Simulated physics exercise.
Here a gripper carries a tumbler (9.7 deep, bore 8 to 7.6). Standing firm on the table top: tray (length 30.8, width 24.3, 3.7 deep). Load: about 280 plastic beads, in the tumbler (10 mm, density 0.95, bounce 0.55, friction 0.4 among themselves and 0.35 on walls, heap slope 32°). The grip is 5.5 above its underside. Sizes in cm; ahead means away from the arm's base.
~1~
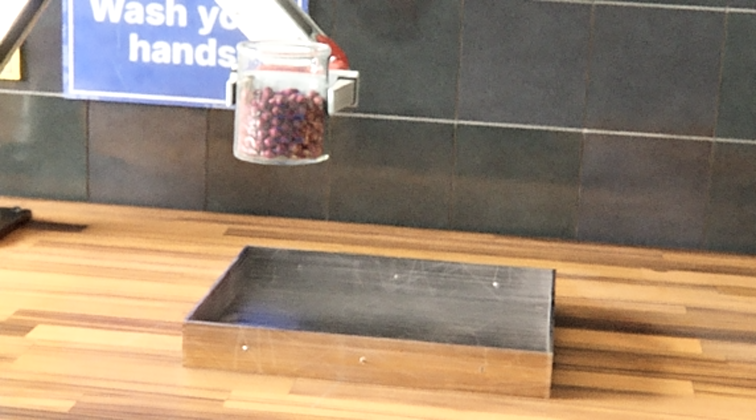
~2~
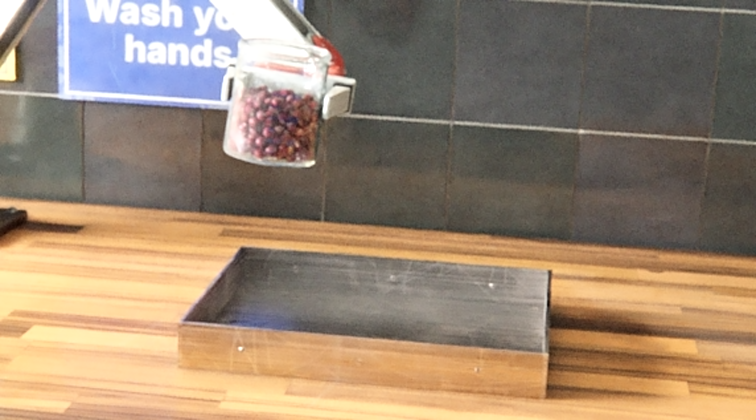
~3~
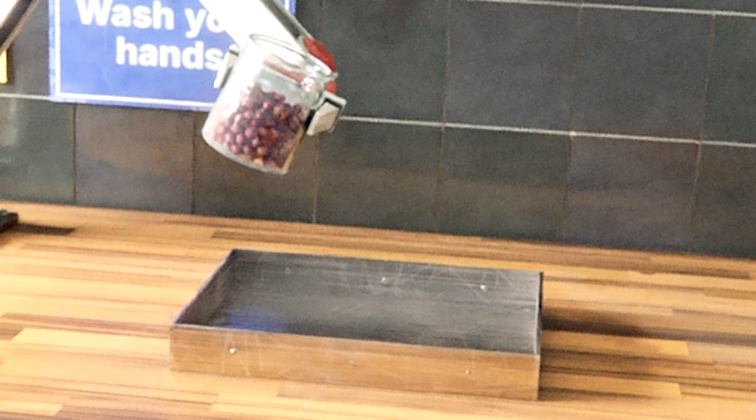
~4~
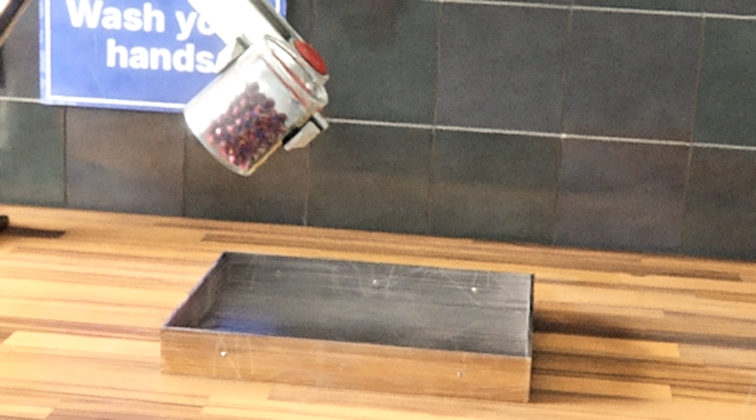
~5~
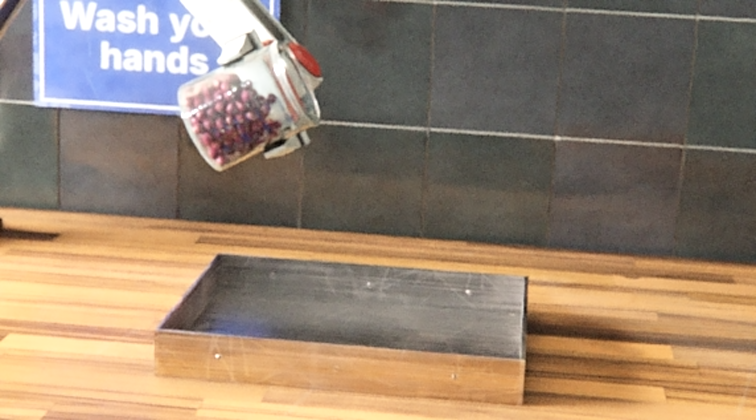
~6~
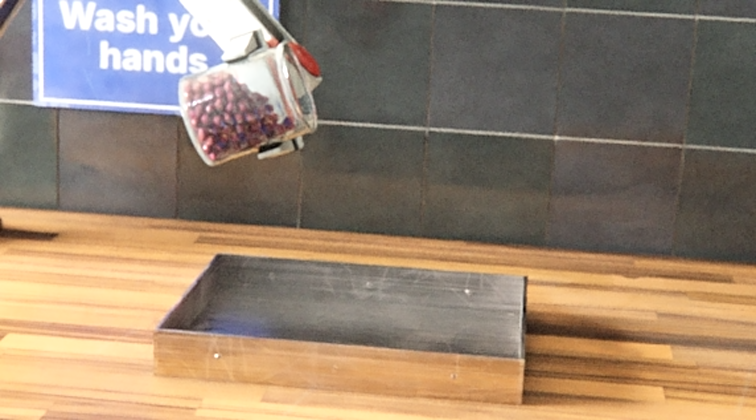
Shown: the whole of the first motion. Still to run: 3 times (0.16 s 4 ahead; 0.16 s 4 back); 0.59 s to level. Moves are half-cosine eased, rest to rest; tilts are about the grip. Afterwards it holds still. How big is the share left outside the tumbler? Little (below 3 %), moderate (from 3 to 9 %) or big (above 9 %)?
Share outside the tumbler: Big (above 9 %).
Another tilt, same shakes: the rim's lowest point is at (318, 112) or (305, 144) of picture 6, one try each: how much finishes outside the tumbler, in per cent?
Some 0 and 65 per cent.
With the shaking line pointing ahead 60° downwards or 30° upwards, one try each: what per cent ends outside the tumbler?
Some 0 and 20 per cent.
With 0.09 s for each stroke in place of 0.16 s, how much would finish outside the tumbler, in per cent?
In that case some 40 per cent.
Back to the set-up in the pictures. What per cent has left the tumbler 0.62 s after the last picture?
Some 5 per cent.
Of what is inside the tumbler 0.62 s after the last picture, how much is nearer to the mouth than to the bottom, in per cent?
About 40 per cent.
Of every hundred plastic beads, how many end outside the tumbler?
About 10 per cent.
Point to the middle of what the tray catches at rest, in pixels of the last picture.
At about (359, 335).
Then, 0.62 s on, tilted 68° forward, highest piece 22 above the table; 264 in the tumbler, 5 in the tray, 14 in flight or on a rim.
Then, 1.24 s on, tilted 37° forward, highest piece 23 above the table; 248 in the tumbler, 34 in the tray, 1 in flight or on a rim.
Then, 1.75 s on, level, highest piece 24 above the table; 248 in the tumbler, 35 in the tray.
Then, 2.80 s on, level, highest piece 24 above the table; 248 in the tumbler, 35 in the tray.
In the end, 248 in the tumbler, 35 in the tray. That is 12 % outside the tumbler.
